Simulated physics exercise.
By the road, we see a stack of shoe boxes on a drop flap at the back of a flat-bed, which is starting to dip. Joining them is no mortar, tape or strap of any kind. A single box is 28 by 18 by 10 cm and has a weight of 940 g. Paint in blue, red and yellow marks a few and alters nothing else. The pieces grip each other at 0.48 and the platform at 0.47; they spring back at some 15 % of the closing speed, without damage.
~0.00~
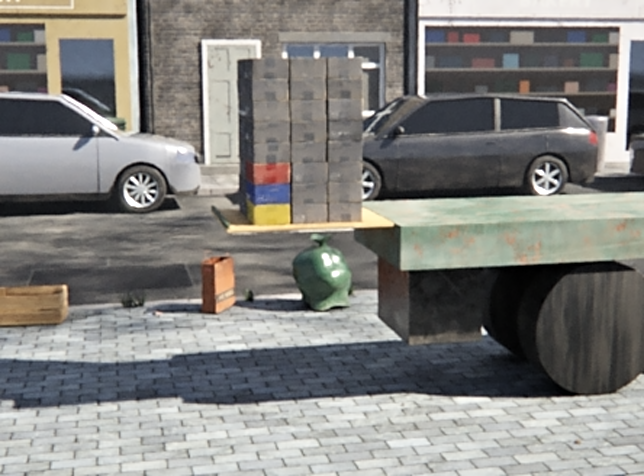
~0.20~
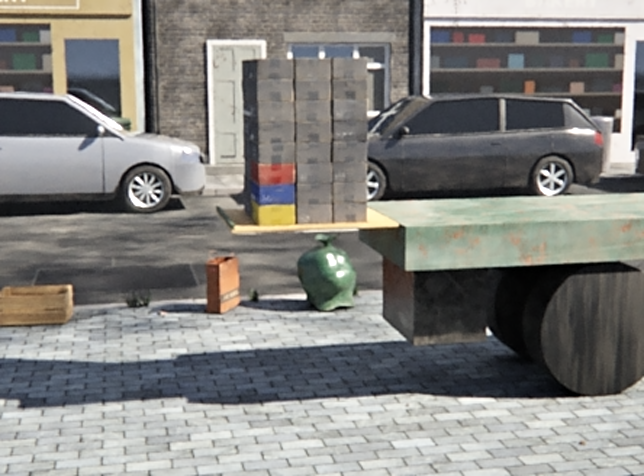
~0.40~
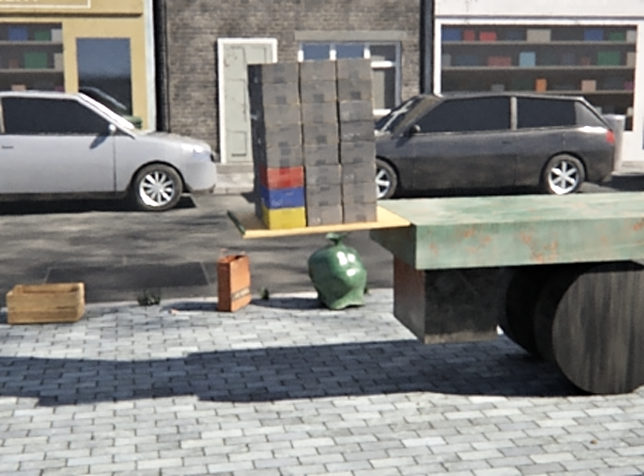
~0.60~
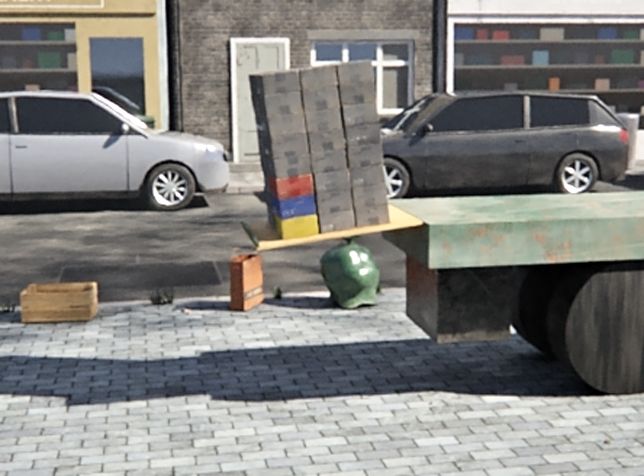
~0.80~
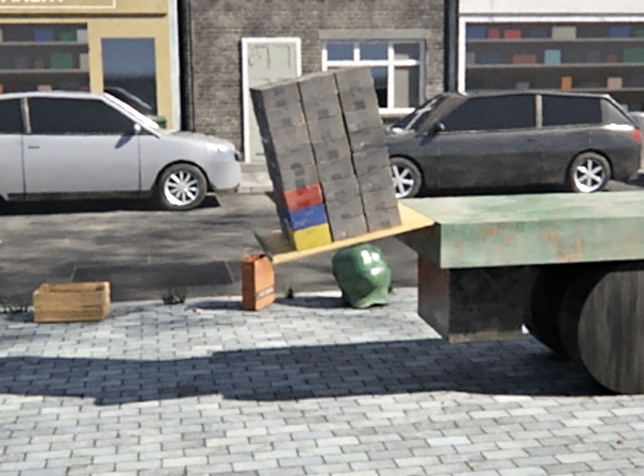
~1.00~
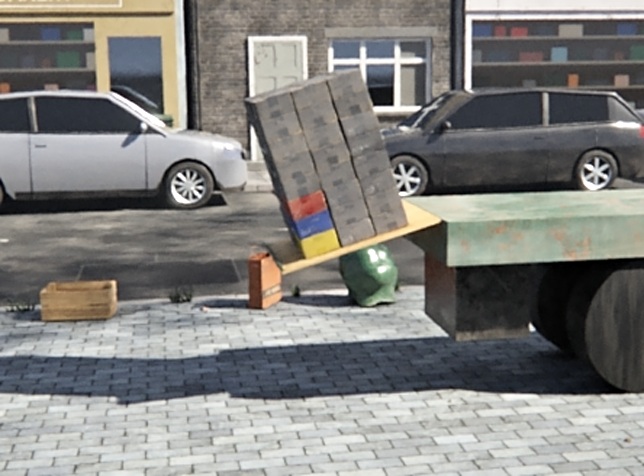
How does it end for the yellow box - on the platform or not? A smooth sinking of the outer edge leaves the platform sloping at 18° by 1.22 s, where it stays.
The yellow box is still on the platform.
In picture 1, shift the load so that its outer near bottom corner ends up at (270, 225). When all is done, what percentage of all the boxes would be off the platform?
Outcome: 60 in a hundred.
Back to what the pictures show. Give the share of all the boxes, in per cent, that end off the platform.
Estimate: About 75% of them.
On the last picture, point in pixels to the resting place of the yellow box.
End point, last view: About (291, 250).
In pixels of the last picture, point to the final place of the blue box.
Check around (230, 385) in the last image.
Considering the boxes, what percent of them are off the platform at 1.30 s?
0 %.
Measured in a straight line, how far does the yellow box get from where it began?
Roughly 24 centimetres.
After 1.30 s, slope 18°; 1 of the 48 boxes off the platform; yellow box leaning 16°; red box leaning 17°.
After 1.60 s, slope 18°; 27 of the 48 boxes off the platform; yellow box leaning 29°; red box leaning 45°, 15 cm lower.
After 2.08 s, slope 18°; 36 of the 48 boxes off the platform; yellow box leaning 11°; blue box on its side.
By the end (2.5 s), slope 18°; 36 of the 48 boxes off the platform; yellow box leaning 11°; red box on its side; blue box leaning 56°, 64 cm lower. As the last picture would show them, middles, yellow box near (291, 250), red box near (199, 390).
